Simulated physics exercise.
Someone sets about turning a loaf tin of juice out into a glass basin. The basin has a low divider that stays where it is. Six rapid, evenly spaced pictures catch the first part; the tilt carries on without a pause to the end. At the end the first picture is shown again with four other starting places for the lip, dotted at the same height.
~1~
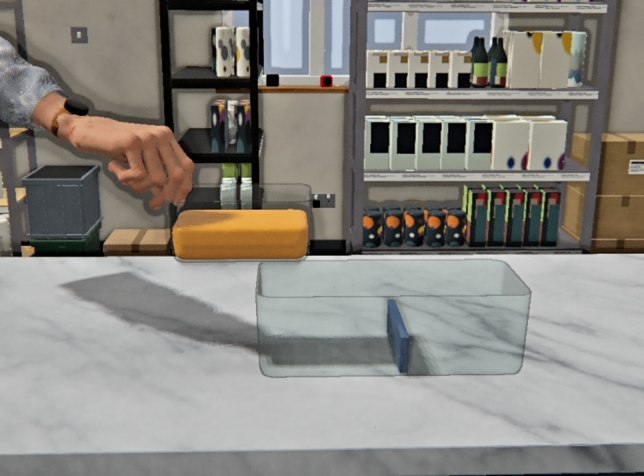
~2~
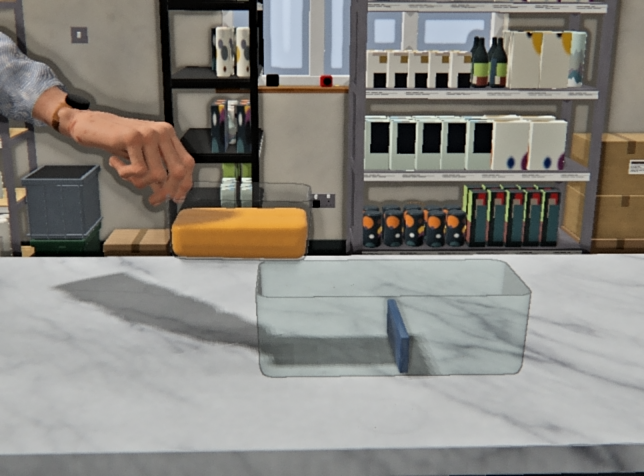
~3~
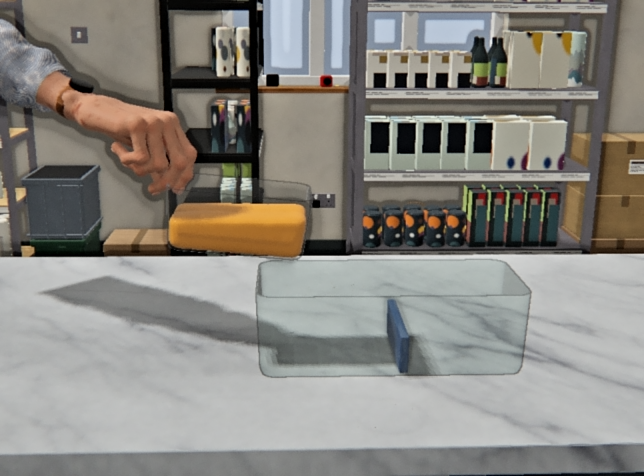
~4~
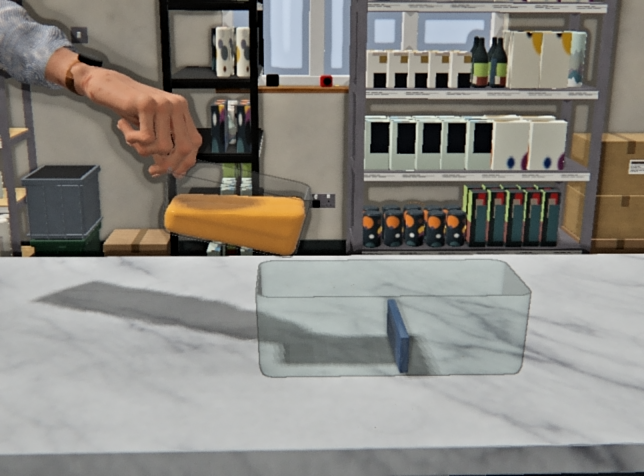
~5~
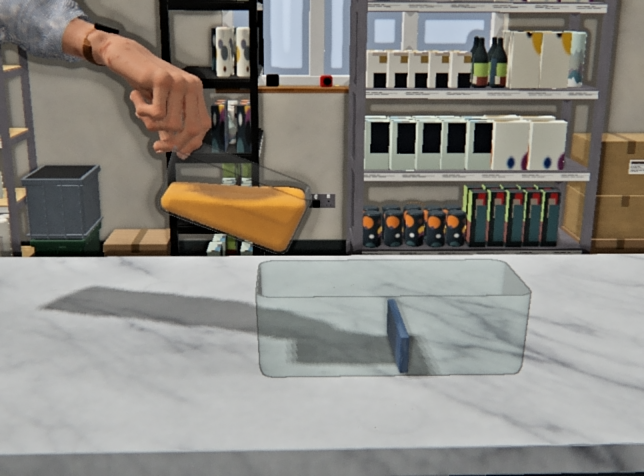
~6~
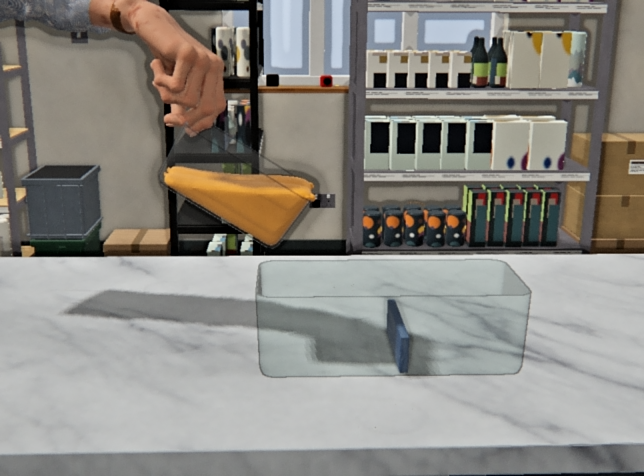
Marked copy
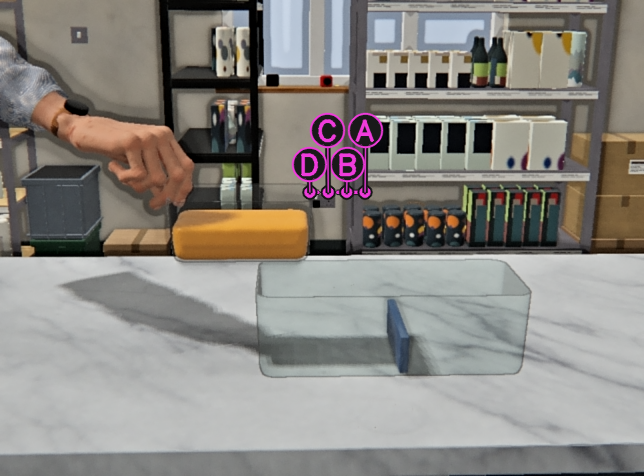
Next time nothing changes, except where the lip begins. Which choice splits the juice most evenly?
Choose C.
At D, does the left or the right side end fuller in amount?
More ends on the left.
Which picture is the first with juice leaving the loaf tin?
In picture 6.
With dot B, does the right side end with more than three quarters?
Yes, it does.
On the marked copy, A at (365, 192); B at (346, 192); C at (328, 192); D at (309, 192).
Choosing A, about 4 % ends left of the wall and 95 % right of it.
Choosing B, about 9 % ends left of the wall and 89 % right of it.
Choosing C, about 43 % ends left of the wall and 56 % right of it.
Choosing D, about 81 % ends left of the wall and 17 % right of it.
